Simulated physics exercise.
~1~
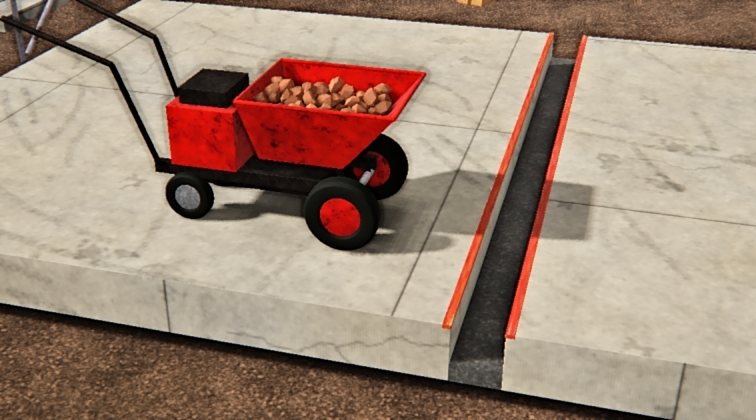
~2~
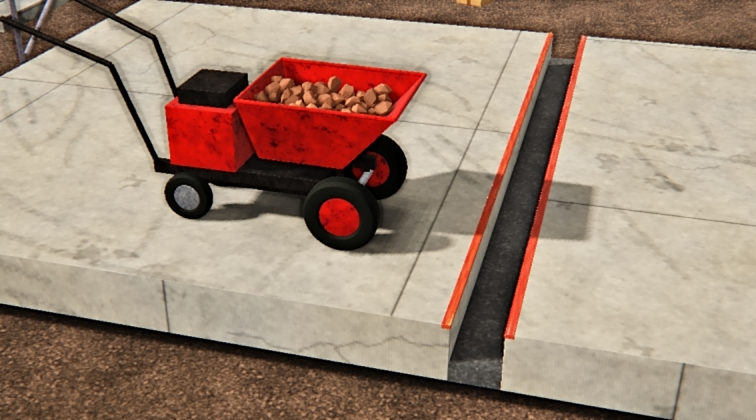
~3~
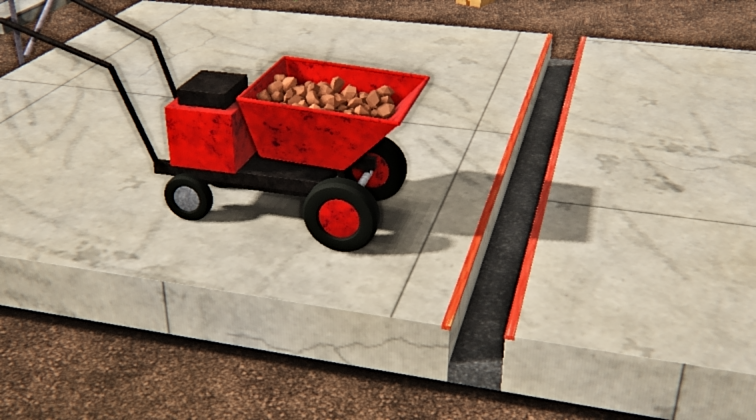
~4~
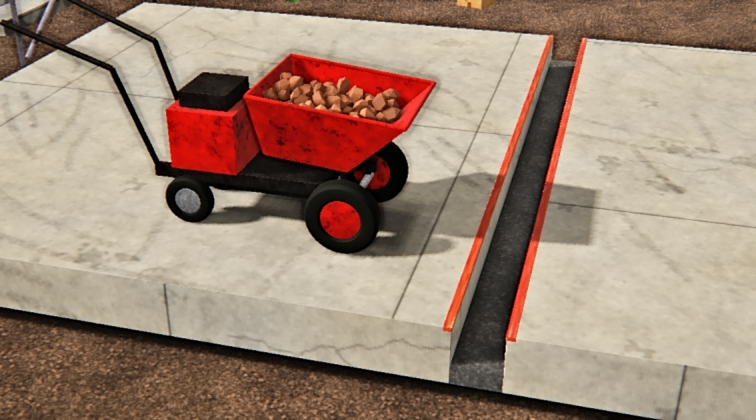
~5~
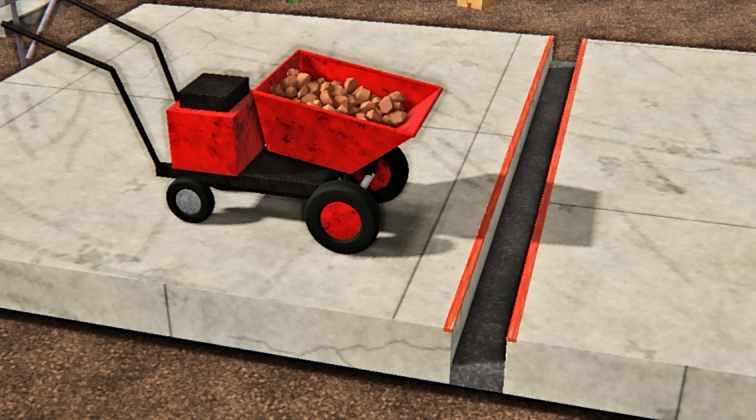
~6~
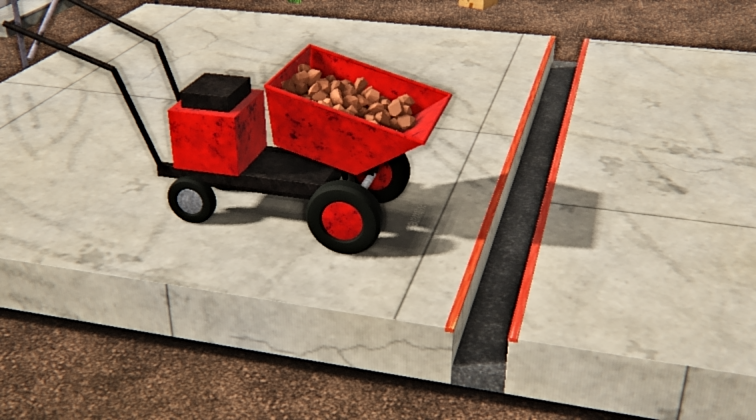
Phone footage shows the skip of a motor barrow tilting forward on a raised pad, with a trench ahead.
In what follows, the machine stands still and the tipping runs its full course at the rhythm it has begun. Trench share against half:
Over.
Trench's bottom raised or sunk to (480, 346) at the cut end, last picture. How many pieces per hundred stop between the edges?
About 50 %.
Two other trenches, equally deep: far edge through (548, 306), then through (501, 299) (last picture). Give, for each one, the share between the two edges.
The first try comes out at 90 percent and the second at 50 percent.
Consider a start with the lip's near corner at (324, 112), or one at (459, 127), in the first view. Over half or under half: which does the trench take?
Stop 1: Short of half. Stop 2: Short of half.
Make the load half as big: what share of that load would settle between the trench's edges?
Some 90 per cent.
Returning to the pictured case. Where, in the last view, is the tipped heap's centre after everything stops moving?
I'd place the middle at about (506, 263).
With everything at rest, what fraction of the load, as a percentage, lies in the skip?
Share in the skip: Around 20 %.
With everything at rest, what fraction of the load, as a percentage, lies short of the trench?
My estimate is close to 5 in a hundred.
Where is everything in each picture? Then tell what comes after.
In the first picture, lip of the skip (394, 120), level; top of the load (311, 100), lumps of rubble; first edge of the trench (459, 290); far edge (520, 299), the trench under half as wide as the skip, and about as deep as wide.
In the second picture, lip of the skip (395, 120), level; top of the load (311, 100).
In the third picture, lip of the skip (398, 124), tipped barely; top of the load (299, 105).
In the fourth picture, lip of the skip (405, 129), tipped a little; top of the load (305, 105).
In the fifth picture, lip of the skip (413, 136), tipped a little; top of the load (312, 103).
In the sixth picture, lip of the skip (423, 143), tipped clearly; top of the load (321, 101); first edge of the trench (462, 293); far edge (522, 302).
Just after the last frame, skip tipped steeply; every one in the skip.
A moment on, skip tipped steeply; the larger part in the skip; just a few short of the trench; roughly a quarter in or heaped over the trench.
Further on, skip tipped right over; roughly a quarter in the skip; just a few short of the trench; the larger part in or heaped over the trench; just a few beyond it.
When it is over, skip tipped right over; roughly a quarter in the skip; just a few short of the trench; the larger part in or heaped over the trench; just a few beyond it.
